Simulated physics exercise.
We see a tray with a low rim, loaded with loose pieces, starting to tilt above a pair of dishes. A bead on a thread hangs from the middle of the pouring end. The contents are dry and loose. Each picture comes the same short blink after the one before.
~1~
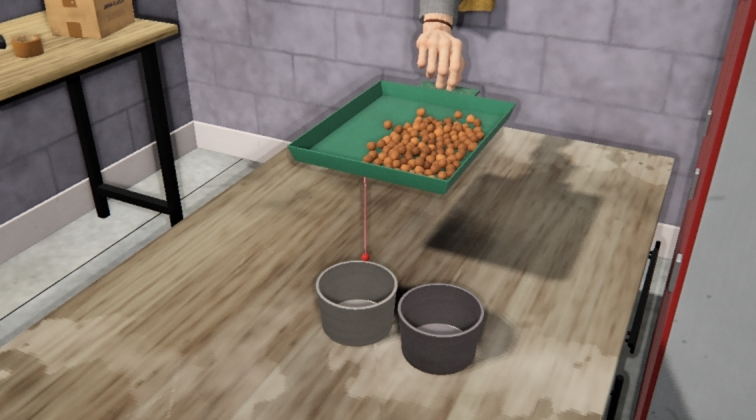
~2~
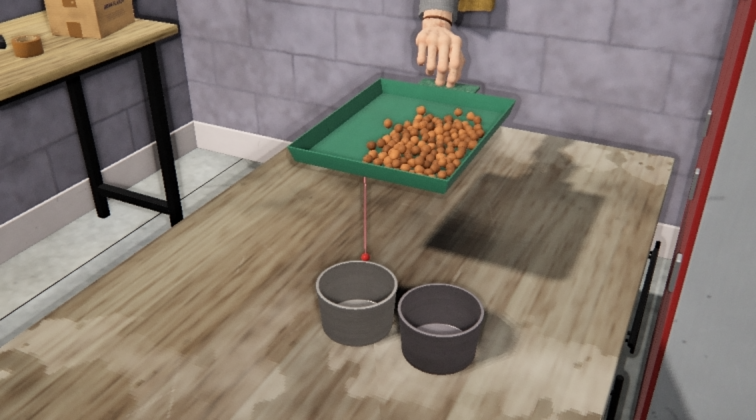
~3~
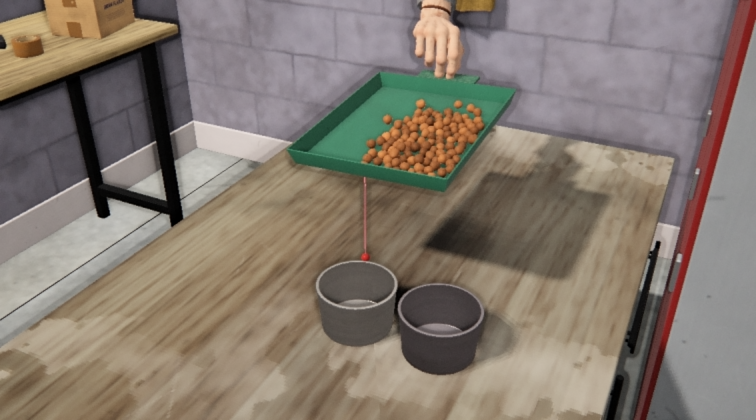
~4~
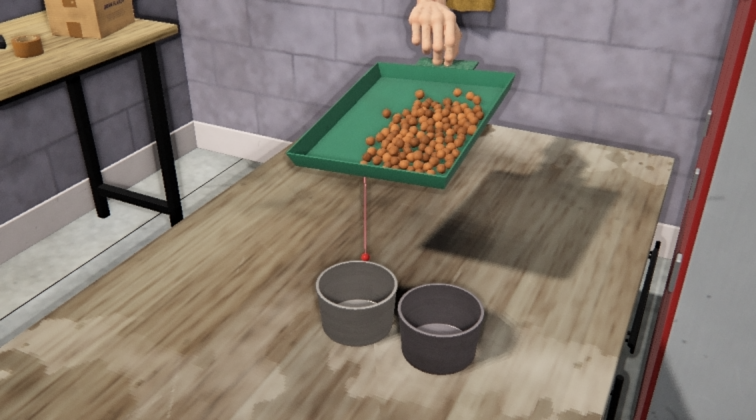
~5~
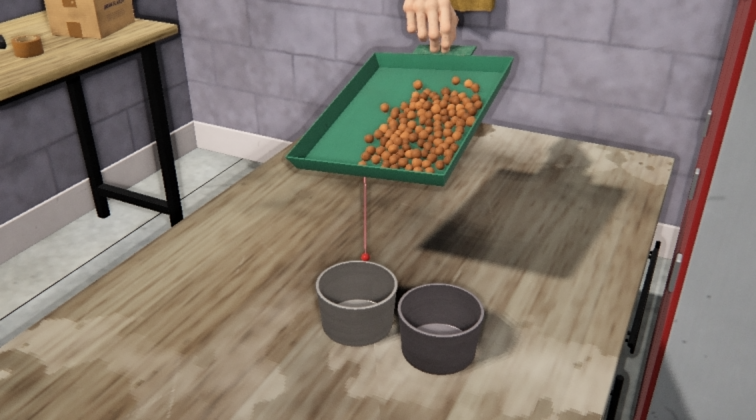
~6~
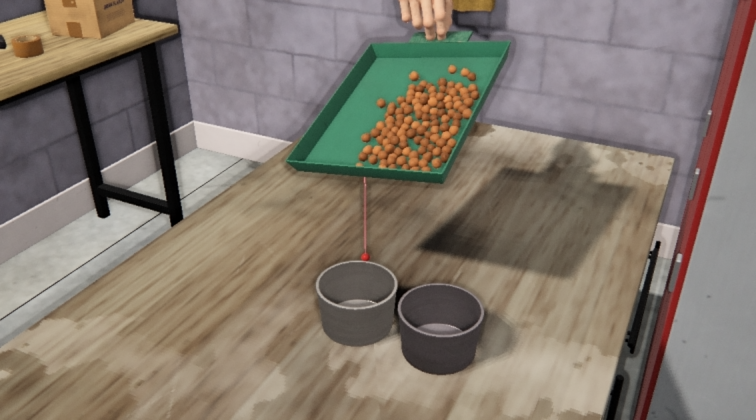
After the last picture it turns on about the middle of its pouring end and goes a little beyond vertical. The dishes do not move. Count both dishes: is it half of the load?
Together they catch under half.
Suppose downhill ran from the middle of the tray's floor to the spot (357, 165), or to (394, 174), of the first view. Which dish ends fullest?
At the first place the left-hand dish, at the second the right-hand dish.
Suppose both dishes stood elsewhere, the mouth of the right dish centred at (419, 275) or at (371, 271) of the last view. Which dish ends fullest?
One: The left one. Two: The left-hand dish.
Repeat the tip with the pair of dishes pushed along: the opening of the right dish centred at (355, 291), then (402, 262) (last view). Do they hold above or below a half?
In turn: More than half; not half.
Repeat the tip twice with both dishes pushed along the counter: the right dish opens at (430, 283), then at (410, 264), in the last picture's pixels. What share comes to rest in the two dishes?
In turn 10 and 20 in a hundred.
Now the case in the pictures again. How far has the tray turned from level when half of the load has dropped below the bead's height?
Around 105° of tilt.
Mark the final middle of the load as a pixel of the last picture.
At about (283, 294).
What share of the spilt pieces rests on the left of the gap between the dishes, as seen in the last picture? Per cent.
Close to 100 per cent.
Soon after the last picture, tray tipped steeply; nearly all on the tray; a stray few outside both; a stray few in the air.
A little later, tray tipped past a quarter turn; a small part on the tray; a small part in the left dish; about two thirds outside both; about a quarter in the air.
Later still, tray tipped past a quarter turn; a small part in the left dish; most outside both.
At rest, tray tipped past a quarter turn; none in the right dish; a small part in the left dish; most outside both.
